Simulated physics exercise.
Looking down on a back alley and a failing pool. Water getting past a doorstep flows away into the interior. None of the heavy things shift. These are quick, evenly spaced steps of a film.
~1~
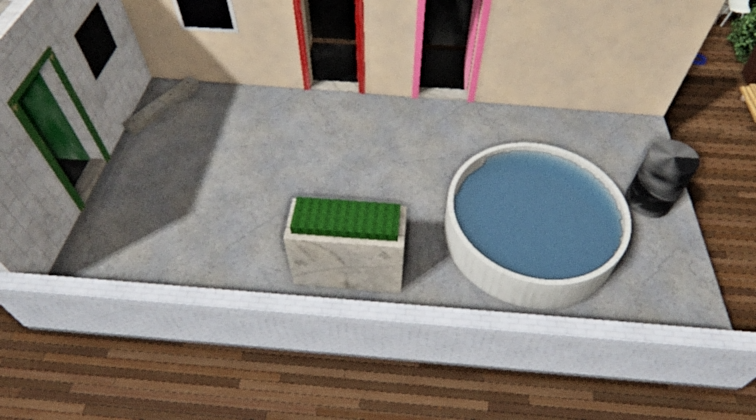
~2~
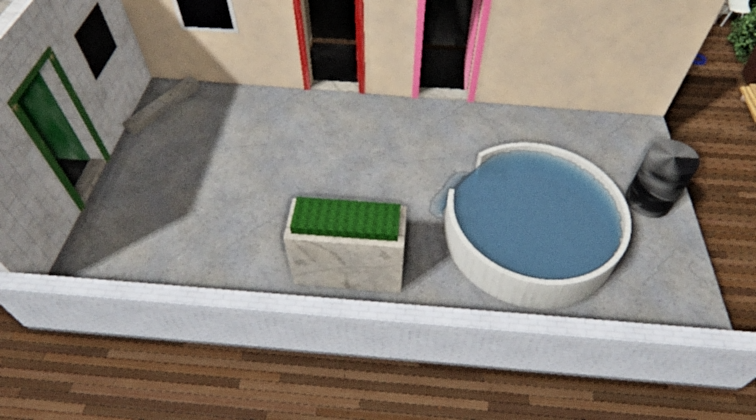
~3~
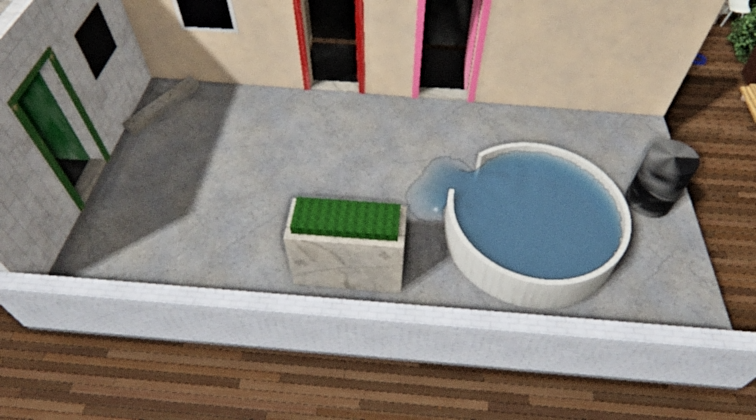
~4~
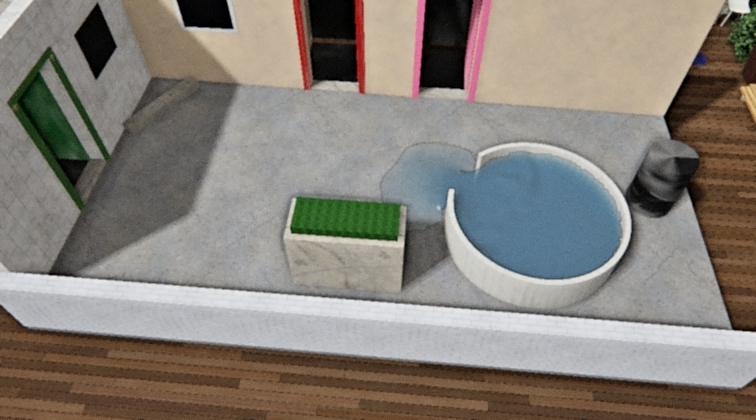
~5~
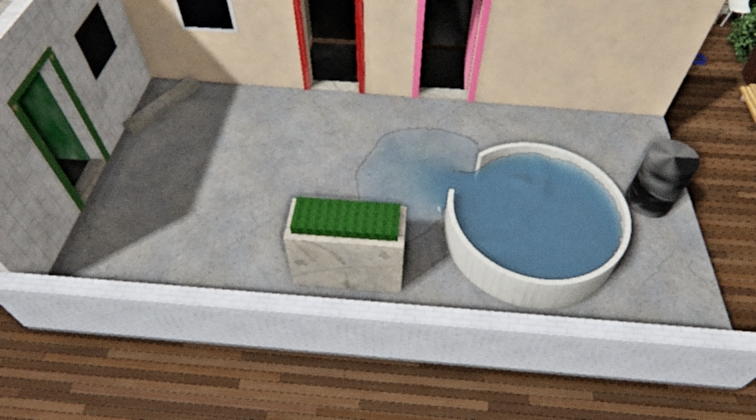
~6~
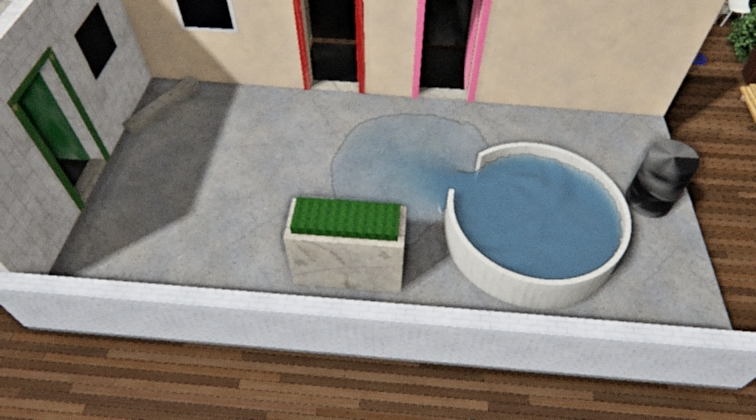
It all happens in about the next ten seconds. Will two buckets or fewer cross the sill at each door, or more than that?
My prediction: The green door will receive two buckets or fewer; the red door will receive over two buckets; the pink door will receive over two buckets.
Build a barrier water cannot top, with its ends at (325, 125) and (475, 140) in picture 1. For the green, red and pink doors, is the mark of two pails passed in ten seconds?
Going door by door, the green door gets past the mark, the red door remains below the mark and the pink door remains below the mark.
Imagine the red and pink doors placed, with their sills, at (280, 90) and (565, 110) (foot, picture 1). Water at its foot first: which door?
Result: The red-painted one.
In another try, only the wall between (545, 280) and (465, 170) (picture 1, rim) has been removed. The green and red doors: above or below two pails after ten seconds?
In brief: Green door exceeds the mark and red door exceeds the mark.
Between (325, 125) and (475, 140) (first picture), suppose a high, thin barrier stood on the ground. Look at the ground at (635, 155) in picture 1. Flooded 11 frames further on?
Result at that point: Unwetted.
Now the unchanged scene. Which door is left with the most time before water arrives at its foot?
That is the one in green.
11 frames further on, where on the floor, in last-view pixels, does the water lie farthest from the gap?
About (200, 81).
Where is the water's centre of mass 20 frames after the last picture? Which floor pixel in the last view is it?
About (423, 190).
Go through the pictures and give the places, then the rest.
In the first picture, the pool at (537, 210) is whole and still.
In the second picture, the front is at (437, 212), out from the gap at (461, 189).
In the third picture, the front is at (442, 162), out from the gap at (460, 191).
In the fourth picture, the front is at (411, 151), out from the gap at (460, 192).
In the fifth picture, water pours out at (460, 191) and has run to (387, 139).
In the sixth picture, water pours out at (461, 191) and has run to (360, 130).
A moment on, water covers 25 % of the floor; the green door not reached, the red door wet at the sill, nothing in, the pink door wet at the sill, nothing in.
Next, water covers 40 % of the floor; the green door not reached, the red door over two buckets in, the pink door over two buckets in.
Then, water covers 55 % of the floor; the green door wet at the sill, nothing in, the red door over two buckets in, the pink door over two buckets in.
Later, water covers 65 % of the floor; the green door under two buckets in, the red door far over two buckets in, the pink door over two buckets in.
In the end, water covers 85 % of the floor; the green door under two buckets in, the red door far over two buckets in, the pink door far over two buckets in.
